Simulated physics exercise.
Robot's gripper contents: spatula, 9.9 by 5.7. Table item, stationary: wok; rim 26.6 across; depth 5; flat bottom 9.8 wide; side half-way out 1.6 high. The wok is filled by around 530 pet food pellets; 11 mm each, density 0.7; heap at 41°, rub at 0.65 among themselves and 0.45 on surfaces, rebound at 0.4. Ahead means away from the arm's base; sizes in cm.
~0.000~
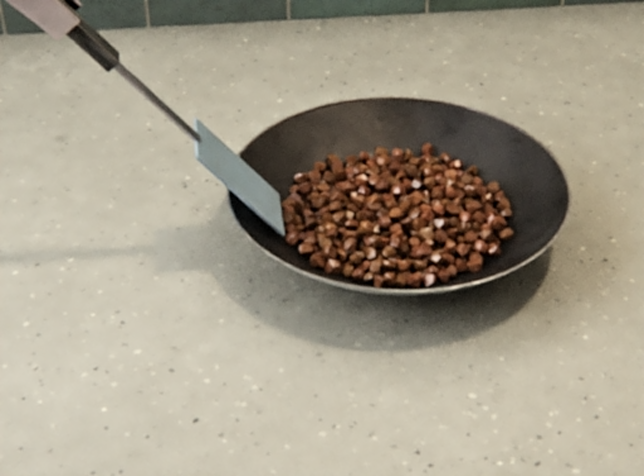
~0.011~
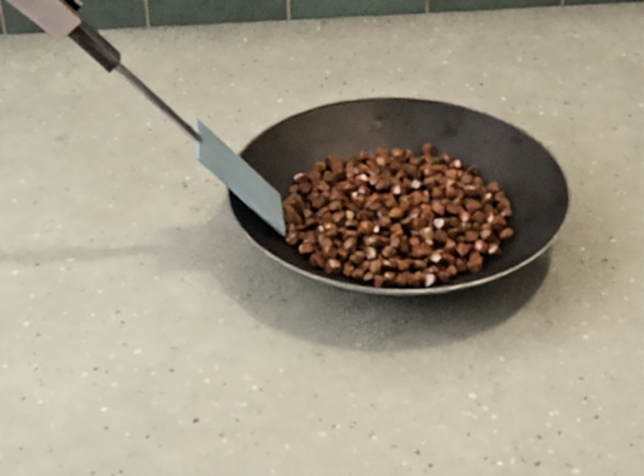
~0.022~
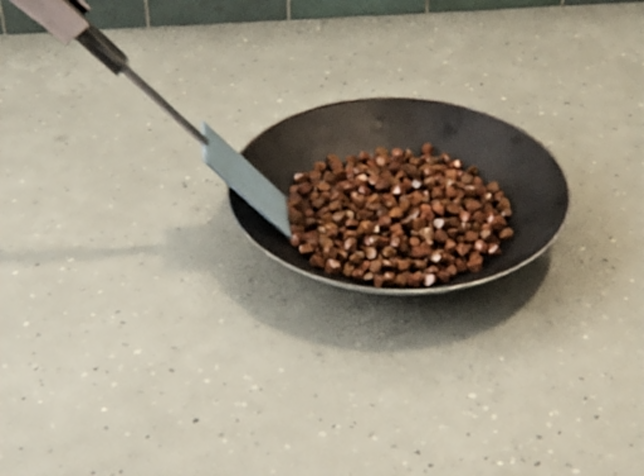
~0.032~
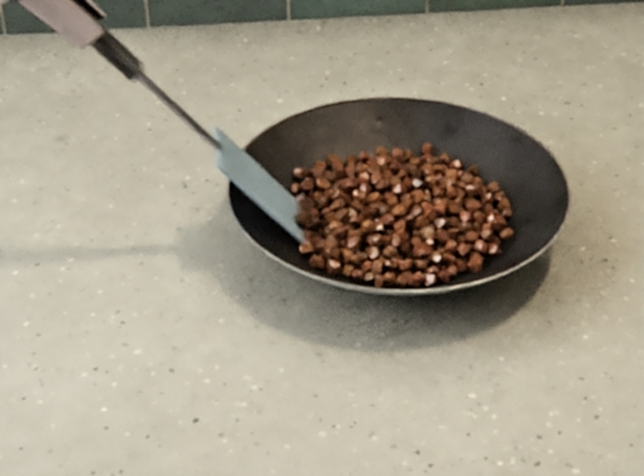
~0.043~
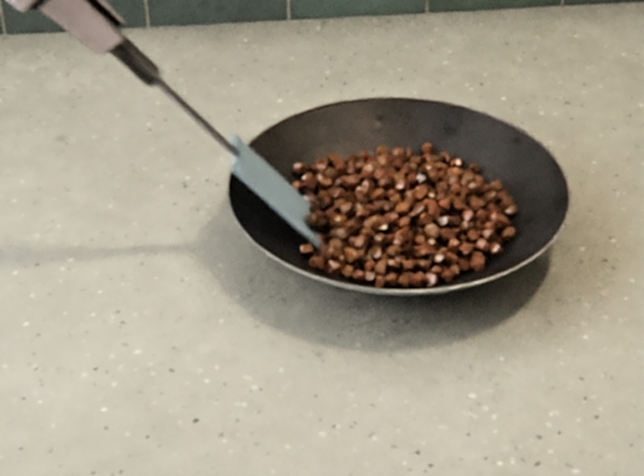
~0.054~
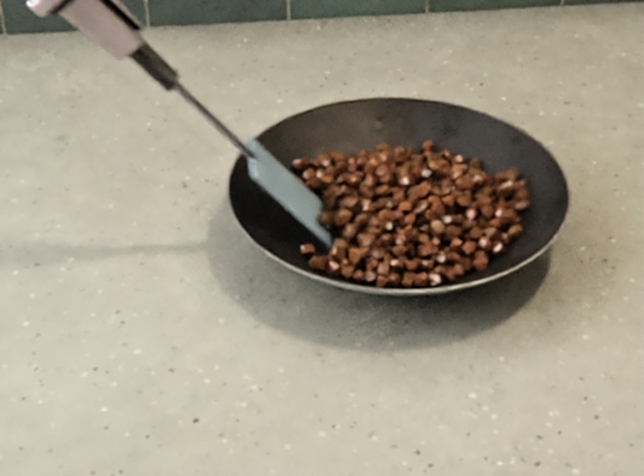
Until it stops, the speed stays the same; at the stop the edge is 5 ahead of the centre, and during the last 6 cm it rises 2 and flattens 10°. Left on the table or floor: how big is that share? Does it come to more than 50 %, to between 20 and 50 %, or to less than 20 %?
It comes to less than 20 %.
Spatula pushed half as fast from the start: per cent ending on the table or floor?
Near 5 %.
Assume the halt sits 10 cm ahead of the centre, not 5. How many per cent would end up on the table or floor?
Near 40 per cent.
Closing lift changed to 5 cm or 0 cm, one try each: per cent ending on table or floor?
First try around 10 percent, second try around 10 percent.
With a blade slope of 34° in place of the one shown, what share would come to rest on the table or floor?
In that case around 15 per cent.
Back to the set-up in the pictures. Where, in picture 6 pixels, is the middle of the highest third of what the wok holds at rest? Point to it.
(511, 190).
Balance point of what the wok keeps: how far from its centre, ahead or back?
About 4.5 cm ahead.
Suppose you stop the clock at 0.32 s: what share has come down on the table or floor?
Around 10 percent.
By 0.08 s, sloping 51°, highest piece 6 above the table; 529 in the wok.
By 0.11 s, sloping 48°, highest piece 9 above the table; 519 in the wok, 10 on the blade or in flight.
By 0.32 s, sloping 41°, highest piece 7 above the table; 460 in the wok, 58 on the table or floor, 11 on the blade or in flight.
By 1.37 s, sloping 41°, highest piece 6 above the table; 457 in the wok, 72 on the table or floor.
Final count, 457 in the wok, 72 on the table or floor. That is 14 % on the table or floor.
